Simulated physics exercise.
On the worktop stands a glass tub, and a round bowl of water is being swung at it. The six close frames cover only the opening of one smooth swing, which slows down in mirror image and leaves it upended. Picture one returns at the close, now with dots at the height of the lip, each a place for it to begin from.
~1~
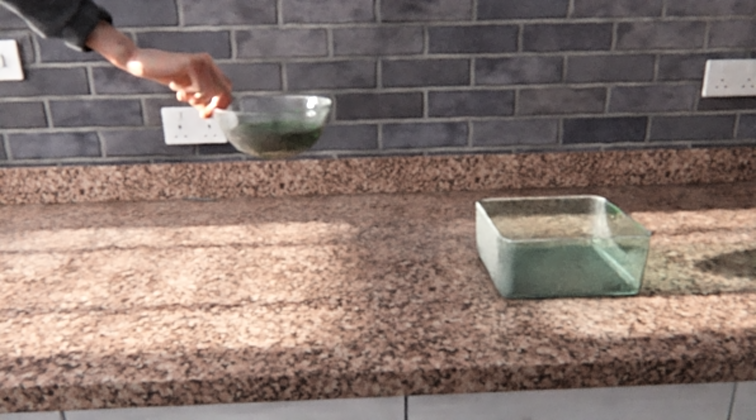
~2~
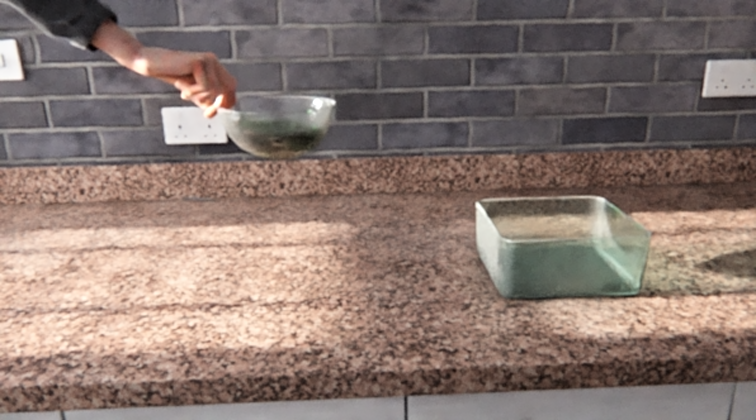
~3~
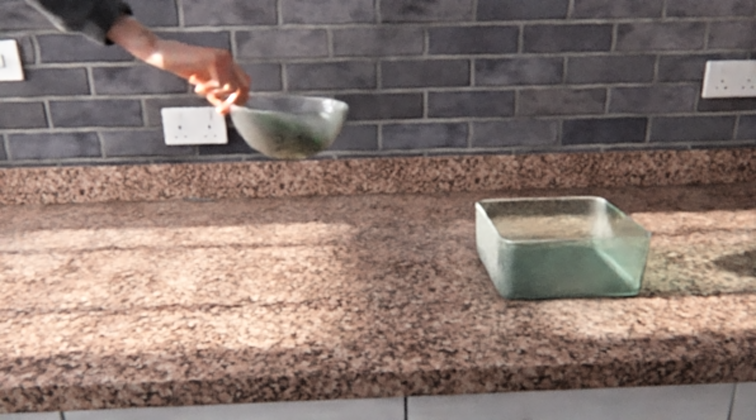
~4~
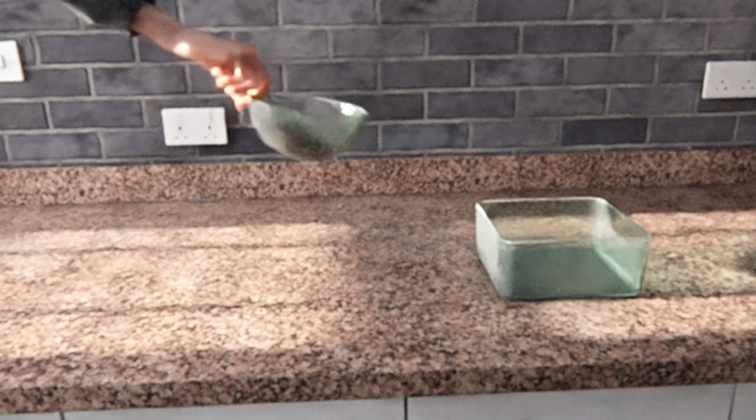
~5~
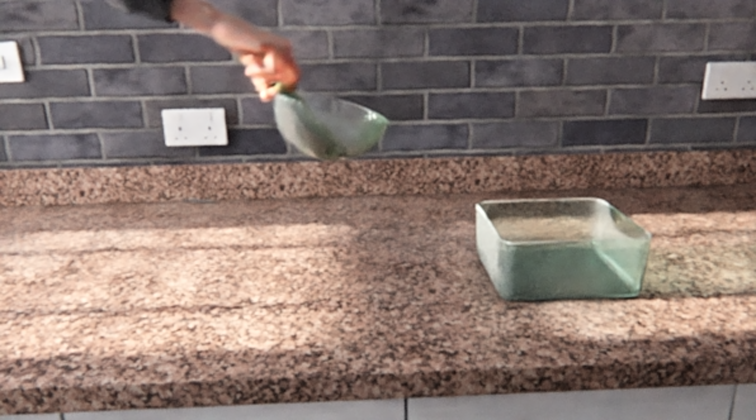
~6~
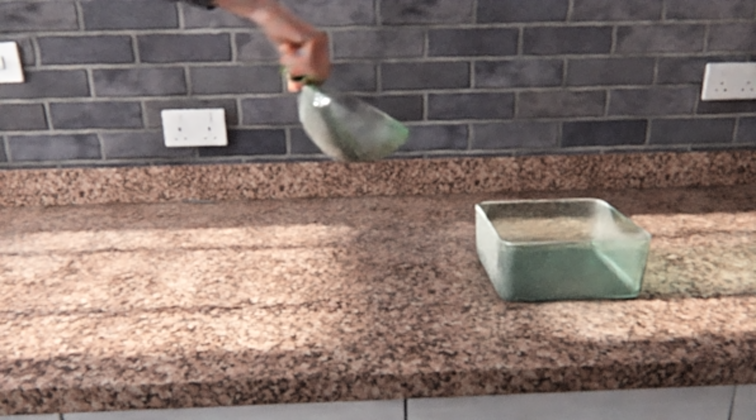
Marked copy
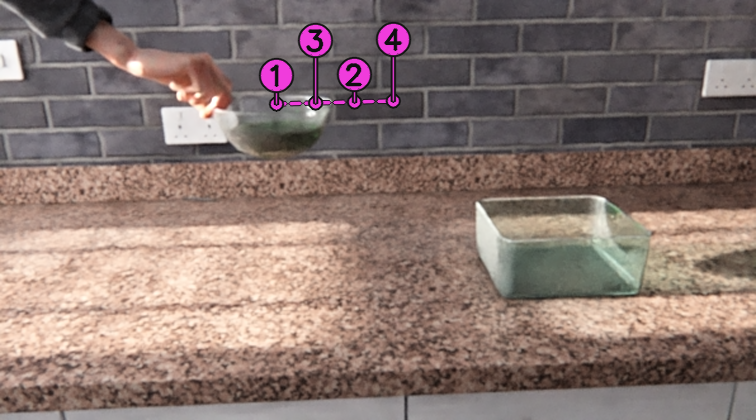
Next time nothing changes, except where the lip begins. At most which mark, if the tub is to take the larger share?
That is spot 2.
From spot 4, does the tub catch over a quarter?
Yes.
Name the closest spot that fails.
Spot 3.
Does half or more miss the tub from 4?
No, that is safe.
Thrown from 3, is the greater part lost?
Yes, it does.
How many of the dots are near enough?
Two of the four.
On the marked copy, 1 at (276, 103); 2 at (354, 102); 3 at (315, 102); 4 at (393, 101).
For spot 1, about 16 % lands in the tub, 75 % falls short and 8 % goes beside or beyond.
For spot 2, about 63 % lands in the tub, 32 % falls short and 5 % goes beside or beyond.
For spot 3, about 31 % lands in the tub, 61 % falls short and 8 % goes beside or beyond.
For spot 4, about 69 % lands in the tub, 17 % falls short and 14 % goes beside or beyond.
